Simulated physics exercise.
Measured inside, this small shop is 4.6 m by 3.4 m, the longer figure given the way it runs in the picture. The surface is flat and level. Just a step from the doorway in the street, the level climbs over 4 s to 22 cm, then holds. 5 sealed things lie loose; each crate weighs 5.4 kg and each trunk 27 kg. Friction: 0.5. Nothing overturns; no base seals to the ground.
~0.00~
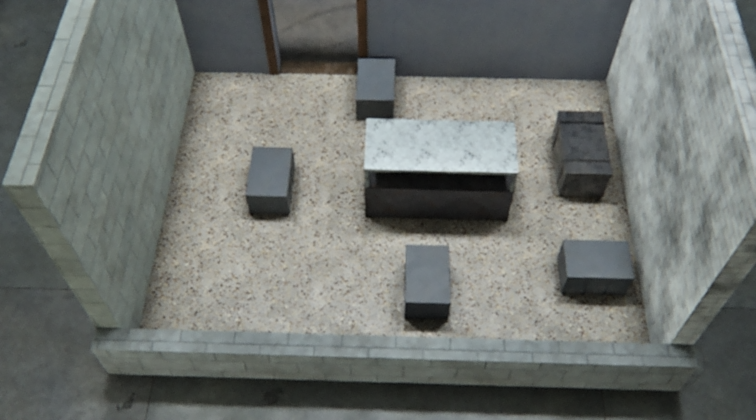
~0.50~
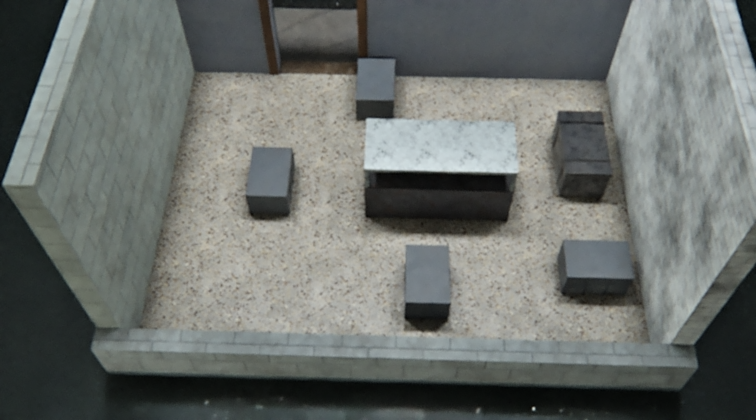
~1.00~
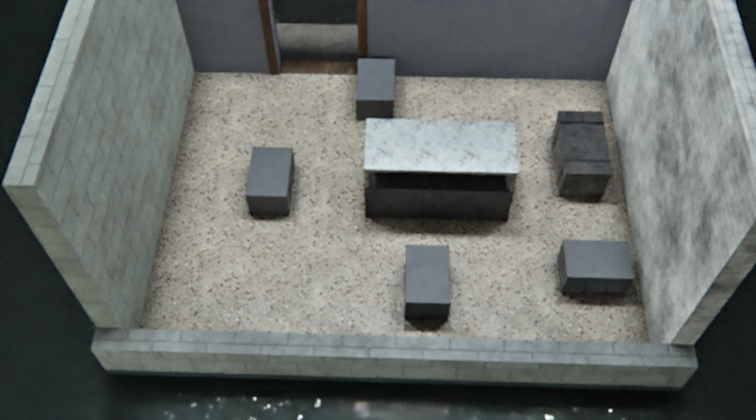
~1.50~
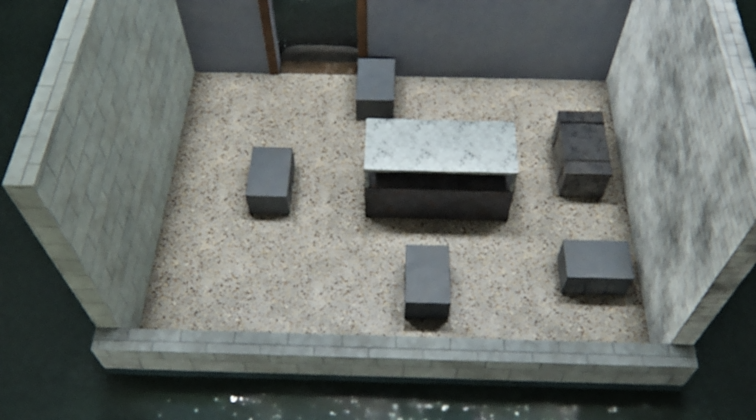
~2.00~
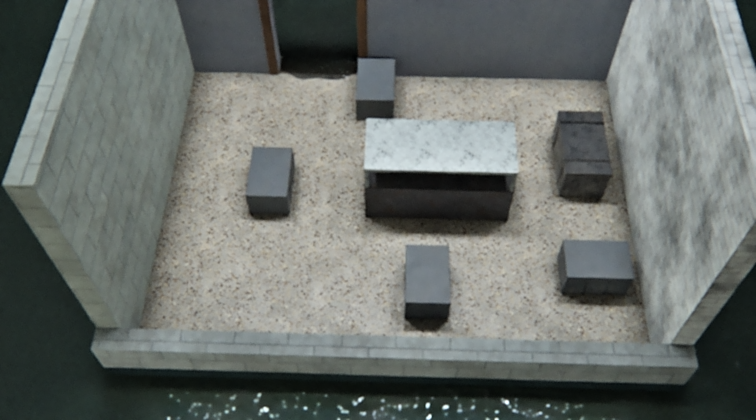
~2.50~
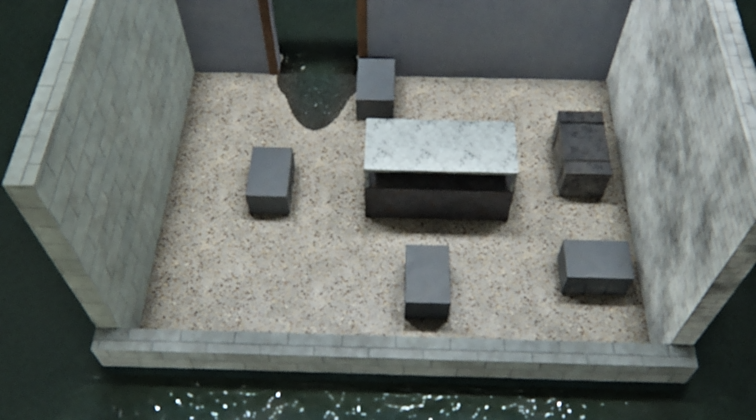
The footage shows a small walled room with gray crates around a long counter as dark water surrounds the outside, rises at the doorway, and spreads a short way across the speckled floor, while the crates stay still.
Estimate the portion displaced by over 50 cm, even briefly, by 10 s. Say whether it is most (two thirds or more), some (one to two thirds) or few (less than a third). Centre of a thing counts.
Some.
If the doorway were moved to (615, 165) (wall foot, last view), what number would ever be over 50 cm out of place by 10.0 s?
That would give 5.
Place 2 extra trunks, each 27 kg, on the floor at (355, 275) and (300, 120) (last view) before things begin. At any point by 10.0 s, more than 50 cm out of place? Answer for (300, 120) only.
It comes out higher.
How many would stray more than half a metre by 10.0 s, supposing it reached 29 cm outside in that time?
Then it comes to 4.
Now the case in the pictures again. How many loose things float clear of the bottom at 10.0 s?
Answer: 4.
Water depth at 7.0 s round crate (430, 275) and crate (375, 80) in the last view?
Depths: Near 2 cm, then near 2 cm.
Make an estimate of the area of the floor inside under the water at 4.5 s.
Wet area: Approx. 6.5 m2.
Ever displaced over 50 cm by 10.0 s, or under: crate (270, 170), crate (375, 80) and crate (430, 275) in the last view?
In that order: Above the mark, below the mark, above the mark.
After 3.5 s 0 of 5 are over 50 cm from their spots; 0 afloat.
After 4.5 s 0 of 5 are over 50 cm from their spots; 0 afloat.
After 7.0 s 1 of 5 are over 50 cm from their spots; 1 afloat.
After 10.0 s 2 of 5 are over 50 cm from their spots, and 2 have been at some point; 4 afloat.
